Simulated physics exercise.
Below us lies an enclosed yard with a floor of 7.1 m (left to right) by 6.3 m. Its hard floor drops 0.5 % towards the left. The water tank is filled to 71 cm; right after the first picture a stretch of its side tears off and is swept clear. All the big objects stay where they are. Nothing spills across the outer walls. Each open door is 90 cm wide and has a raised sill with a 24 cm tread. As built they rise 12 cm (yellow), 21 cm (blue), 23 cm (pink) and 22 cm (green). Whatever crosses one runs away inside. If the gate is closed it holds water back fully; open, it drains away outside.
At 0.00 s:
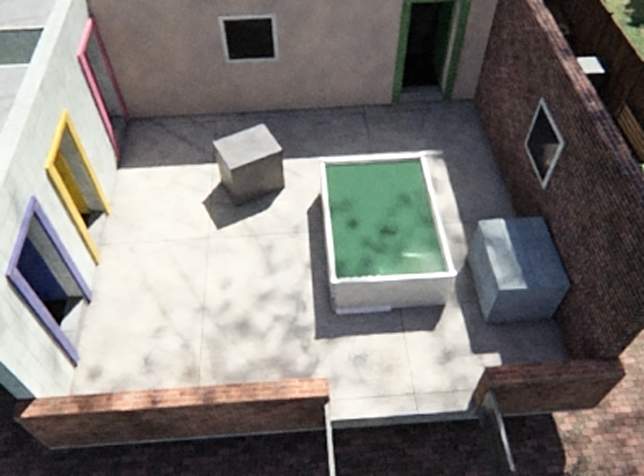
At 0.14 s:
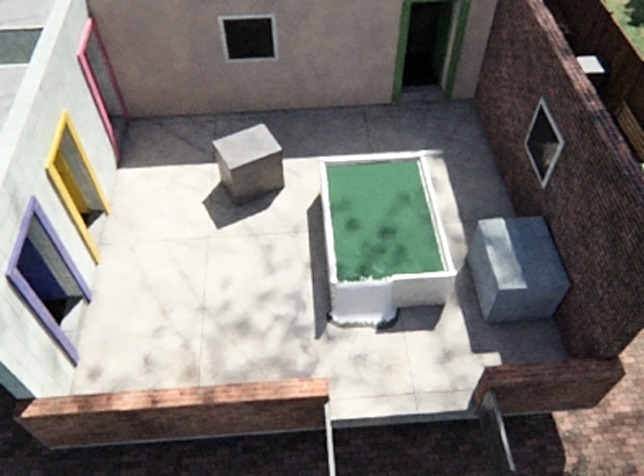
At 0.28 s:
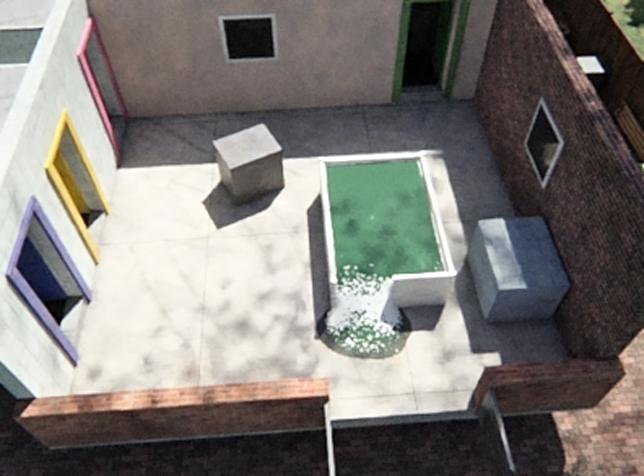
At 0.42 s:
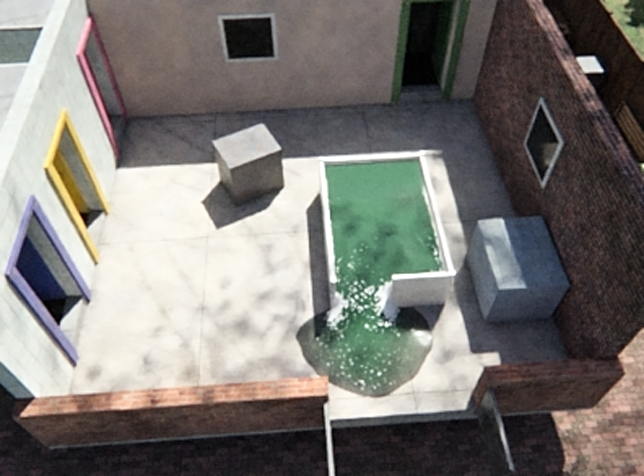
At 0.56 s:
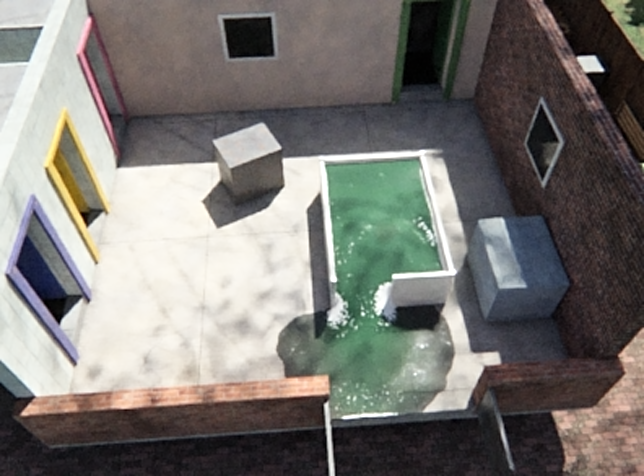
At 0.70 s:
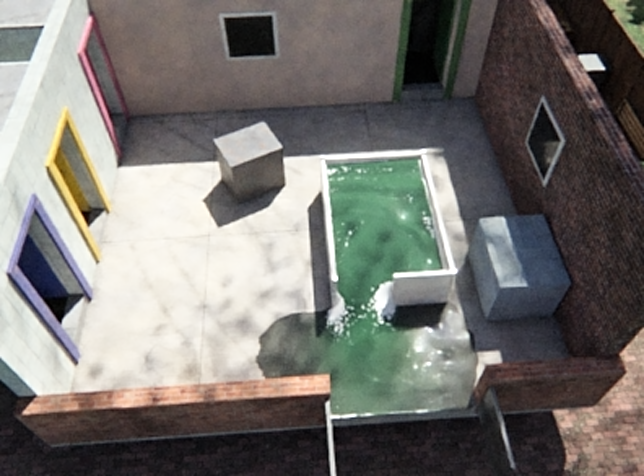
Green water pours from a gap in the tank's near side and spreads across the pale floor.
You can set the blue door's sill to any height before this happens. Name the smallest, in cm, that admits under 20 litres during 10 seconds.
About 8 cm.
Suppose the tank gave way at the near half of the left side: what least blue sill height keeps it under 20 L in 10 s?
Then roughly 24 cm.
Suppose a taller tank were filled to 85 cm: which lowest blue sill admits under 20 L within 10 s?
Some 10.5 cm.
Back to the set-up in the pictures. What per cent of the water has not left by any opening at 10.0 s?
Roughly 44 in a hundred.
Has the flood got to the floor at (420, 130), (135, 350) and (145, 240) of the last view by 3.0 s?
In that order: Still dry, flooded, still dry.
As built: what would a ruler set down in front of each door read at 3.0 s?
In cm: Yellow 0, blue 14, pink 0, green 0.
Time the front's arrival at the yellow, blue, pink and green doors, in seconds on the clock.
Arrival: Yellow 3.2 s, blue 2.4 s, pink 5.0 s, green not in the 10 s.
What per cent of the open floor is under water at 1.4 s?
Some 15 per cent of it.
After 1.4 s water covers 15 % of the floor, deepest (36 cm) near (359, 318); it has not reached the blue door.
After 3.0 s water covers 25 % of the floor, deepest (22 cm) near (359, 318); 14 cm at the blue door, 0 litres in over its 21 cm sill.
After 10.0 s water covers 60 % of the floor, deepest (8 cm) near (359, 318); 5 cm at the blue door, 0 litres in over its 21 cm sill.
At the blue door as built, the water arrived by 2.4 s and peaked near 14 cm at 3.0 s.
Run again over the same 10 s with other heights there, 30 litres in over 7 cm, 11 litres over 9.5 cm. The limit of 20 litres is kept from about 8 cm up.
